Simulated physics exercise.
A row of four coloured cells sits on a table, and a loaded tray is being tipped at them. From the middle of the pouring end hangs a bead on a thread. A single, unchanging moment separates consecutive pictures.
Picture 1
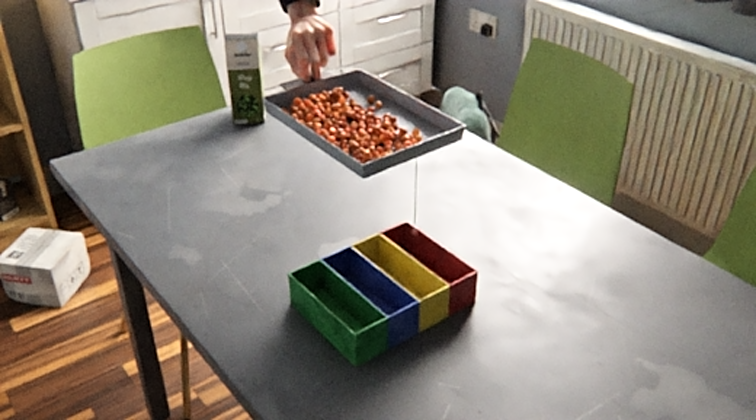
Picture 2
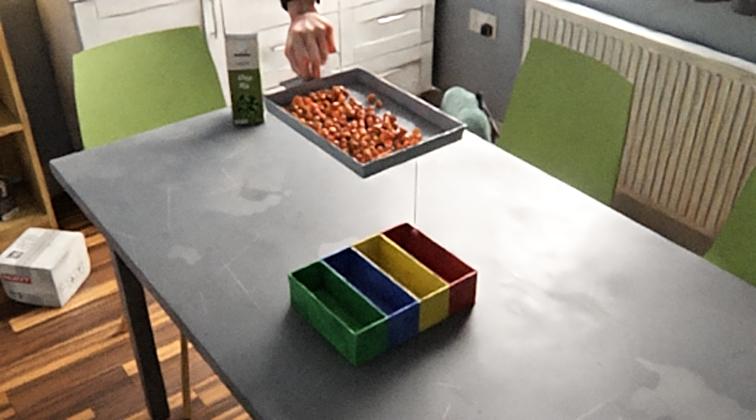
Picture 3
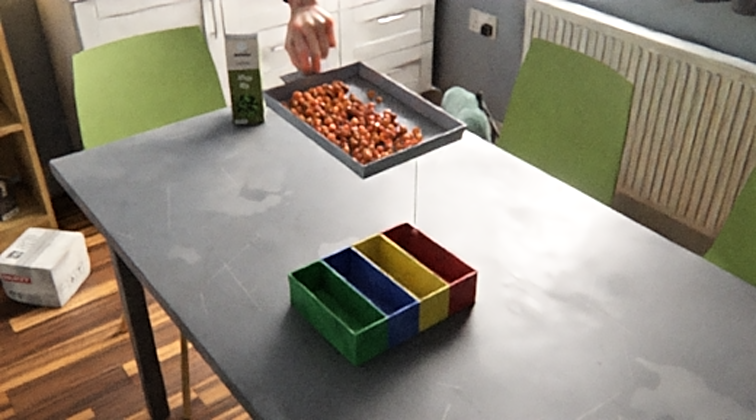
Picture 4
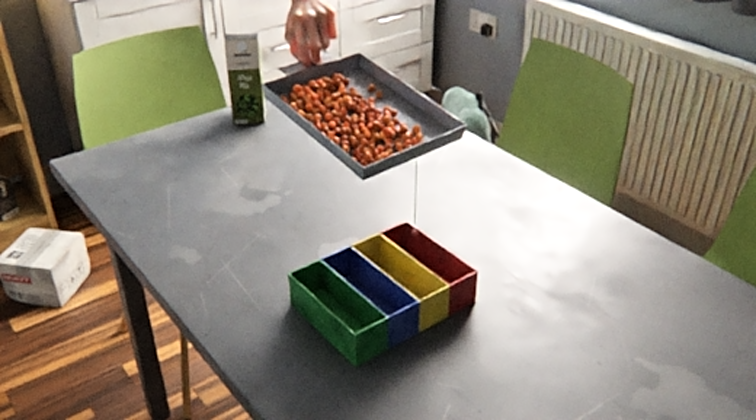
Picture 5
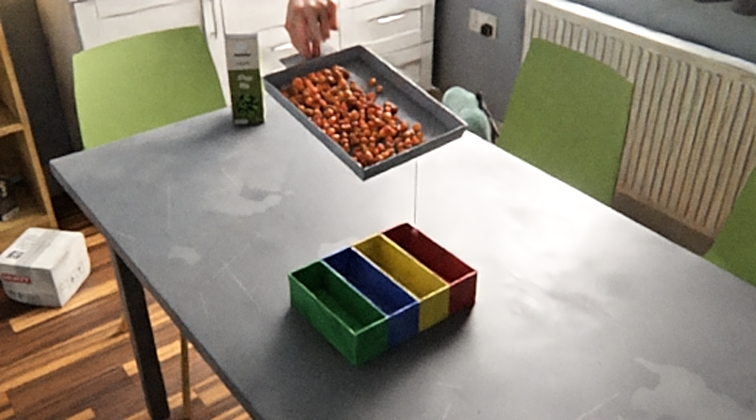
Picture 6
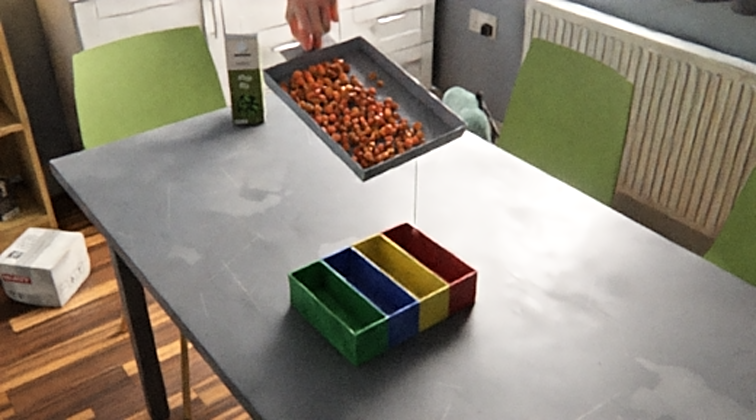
A gray tray of reddish-orange coated nuts, held by a hand at its far end, gradually tilts a little above a gray table, while the green, blue, yellow and red cells in front of it stay still.
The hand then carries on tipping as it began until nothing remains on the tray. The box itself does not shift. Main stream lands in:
Yellow.
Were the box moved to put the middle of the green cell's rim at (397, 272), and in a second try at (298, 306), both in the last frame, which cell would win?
The first placement favours green, while the second favours the cell in red.
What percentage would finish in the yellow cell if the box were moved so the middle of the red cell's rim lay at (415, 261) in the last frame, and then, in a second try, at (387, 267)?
You'd get near 40 per cent and afterwards near 10 per cent.
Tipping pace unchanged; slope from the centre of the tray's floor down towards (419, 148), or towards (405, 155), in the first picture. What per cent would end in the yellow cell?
Respectively close to 10 and 30 in a hundred.
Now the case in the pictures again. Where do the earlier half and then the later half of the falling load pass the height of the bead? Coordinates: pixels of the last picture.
Near (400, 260) to start, and near (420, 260) afterwards.
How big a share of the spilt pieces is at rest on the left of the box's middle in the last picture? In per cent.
About 10 percent of the spill.
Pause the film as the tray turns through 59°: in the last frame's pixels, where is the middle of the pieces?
Centre estimate: (380, 118).
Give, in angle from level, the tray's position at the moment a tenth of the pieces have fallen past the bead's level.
Roughly 110 degrees at that moment.
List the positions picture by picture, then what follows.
Corners of the pouring end near (363, 163) and (463, 125), level; middle of the load near (354, 126), coated peanuts; bead on its thread near (414, 233); green cell near (371, 339); blue cell near (403, 322); yellow cell near (434, 306); red cell near (463, 291), in the first picture.
Corners of the pouring end near (363, 164) and (463, 125), level; middle of the load near (354, 125), in the second picture.
Corners of the pouring end near (364, 165) and (463, 125), tipped barely, lowest at the left corner; middle of the load near (354, 122), in the third picture.
Corners of the pouring end near (364, 166) and (464, 125), tipped a little, lowest at the left corner; middle of the load near (354, 119), in the fourth picture.
Corners of the pouring end near (364, 167) and (465, 124), tipped a little, lowest at the left corner; middle of the load near (355, 115), in the fifth picture.
Corners of the pouring end near (365, 169) and (465, 124), tipped a little, lowest at the left corner; middle of the load near (355, 111); green cell near (371, 339); blue cell near (403, 322); yellow cell near (434, 306); red cell near (463, 291), in the sixth picture.
Shortly afterwards, tray tipped steeply; the whole lot on the tray.
Next, tray tipped right over; the whole lot on the tray.
Some moments later, tray tipped past a quarter turn; near half in the yellow cell; near a quarter in the blue cell; near a quarter in the red cell; only a few in the green cell; a little falling or outside the box.
In the end, tray tipped past a quarter turn; near half in the yellow cell; near a quarter in the blue cell; near a quarter in the red cell; only a few in the green cell; a little outside the box.
